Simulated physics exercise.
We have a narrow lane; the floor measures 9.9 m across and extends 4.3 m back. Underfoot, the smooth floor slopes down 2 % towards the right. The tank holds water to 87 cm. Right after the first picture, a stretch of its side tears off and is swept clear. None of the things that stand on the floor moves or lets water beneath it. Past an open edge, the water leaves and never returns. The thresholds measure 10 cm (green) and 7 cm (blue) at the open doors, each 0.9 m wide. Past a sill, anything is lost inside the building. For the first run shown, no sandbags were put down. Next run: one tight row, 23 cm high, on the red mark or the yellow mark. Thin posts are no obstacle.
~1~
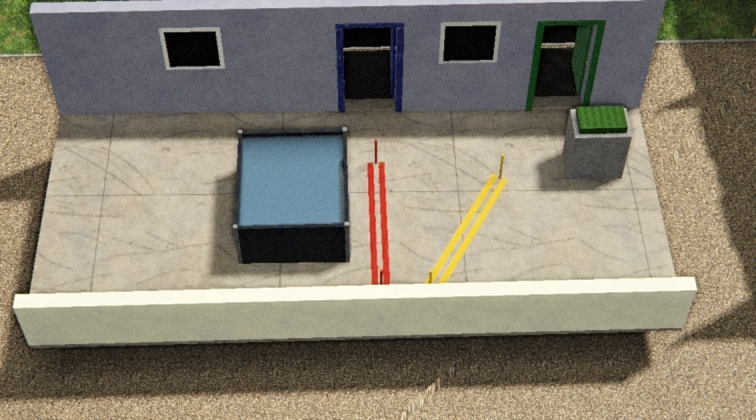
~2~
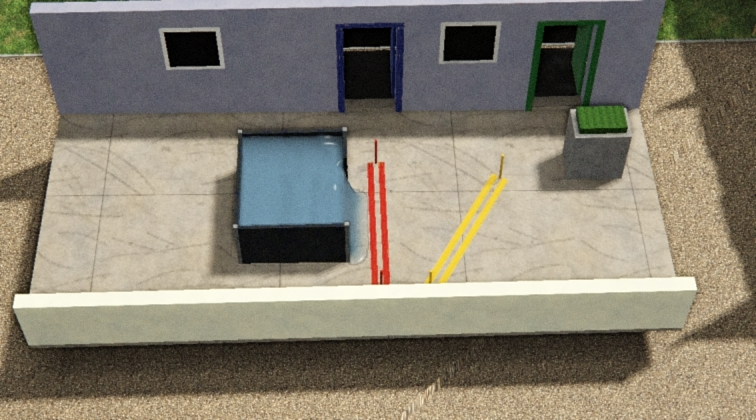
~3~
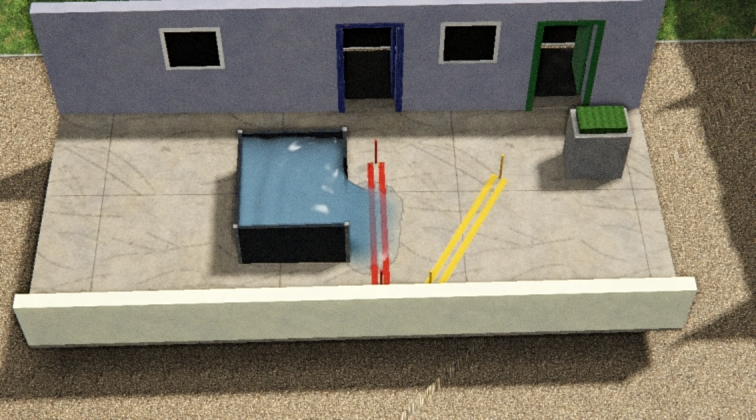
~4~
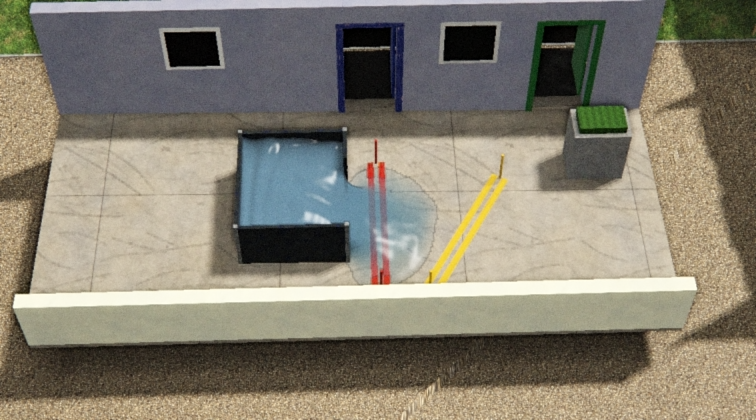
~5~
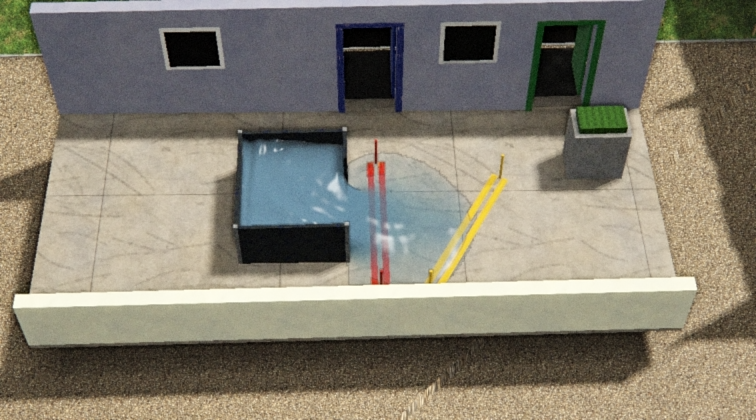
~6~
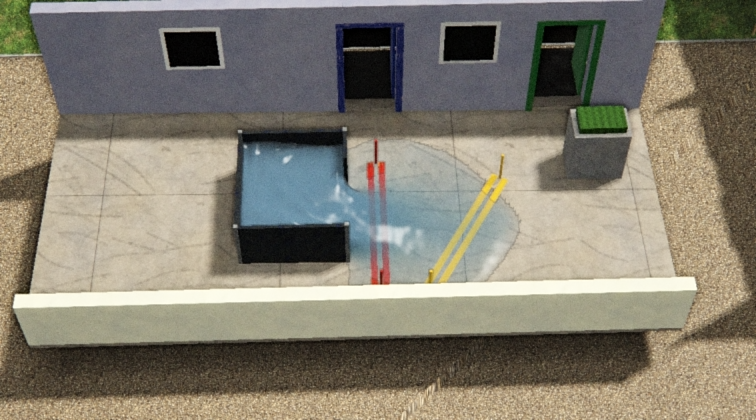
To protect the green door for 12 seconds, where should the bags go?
On the red mark.
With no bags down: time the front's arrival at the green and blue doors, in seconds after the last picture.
For green it's 0.9 s, and for blue it's 0.5 s.
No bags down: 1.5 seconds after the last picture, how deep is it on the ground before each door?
In centimetres, green: 14; blue: 2.
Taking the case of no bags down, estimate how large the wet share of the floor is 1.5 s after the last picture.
I'd say some 45 in a hundred.
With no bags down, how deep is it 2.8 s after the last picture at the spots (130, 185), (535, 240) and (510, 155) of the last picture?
In turn they read 0, 4 and 2 centimetres.
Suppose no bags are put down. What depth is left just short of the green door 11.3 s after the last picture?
About 2.5 centimetres.
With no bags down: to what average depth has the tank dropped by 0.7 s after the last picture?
It's around 44 cm deep on average.
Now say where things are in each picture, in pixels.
The first picture shows still water, 87 cm deep, in the tank at (292, 180).
In the second picture, the front is at (351, 262), 0.7 m from the gap at (345, 216); 0.4 m2 of floor is under water; 87 cm left at the back of the tank.
In the third picture, water pours out at (345, 216) and has run 1.0 m, to (385, 190); typically 14 cm deep outside, 83 cm at the tank's back.
In the fourth picture, water pours out at (345, 217) and has run 1.5 m, to (432, 212); typically 11 cm deep outside, 75 cm at the tank's back.
In the fifth picture, the front is at (472, 214), 2.1 m from the gap at (345, 217); 4.9 m2 of floor is under water; 76 cm left at the back of the tank.
In the sixth picture, the front is at (511, 214), 2.8 m from the gap at (345, 217); 7.4 m2 of floor is under water; 71 cm left at the back of the tank.
Then, 0.7 s after the last picture water covers 45 % of the floor and is deepest (42 cm) near (351, 239) in the run without bags; in at the green door, 0 L with no bags, 0 L with the row on red, 0 L on yellow.
Then, 1.5 s after the last picture water covers 45 % of the floor and is deepest (26 cm) near (556, 161) in the run without bags; in at the green door, 1 L with no bags, 0 L with the row on red, 13 L on yellow.
Then, 2.8 s after the last picture water covers 50 % of the floor and is deepest (16 cm) near (351, 239) in the run without bags; in at the green door, 34 L with no bags, 8 L with the row on red, 45 L on yellow.
Then, 6.3 s after the last picture water covers 50 % of the floor and is deepest (7 cm) near (557, 169) in the run without bags; in at the green door, 41 L with no bags, 9 L with the row on red, 52 L on yellow.
Then, 11.3 s after the last picture water covers 35 % of the floor and is deepest (4 cm) near (558, 177) in the run without bags; in at the green door, 41 L with no bags, 9 L with the row on red, 52 L on yellow.
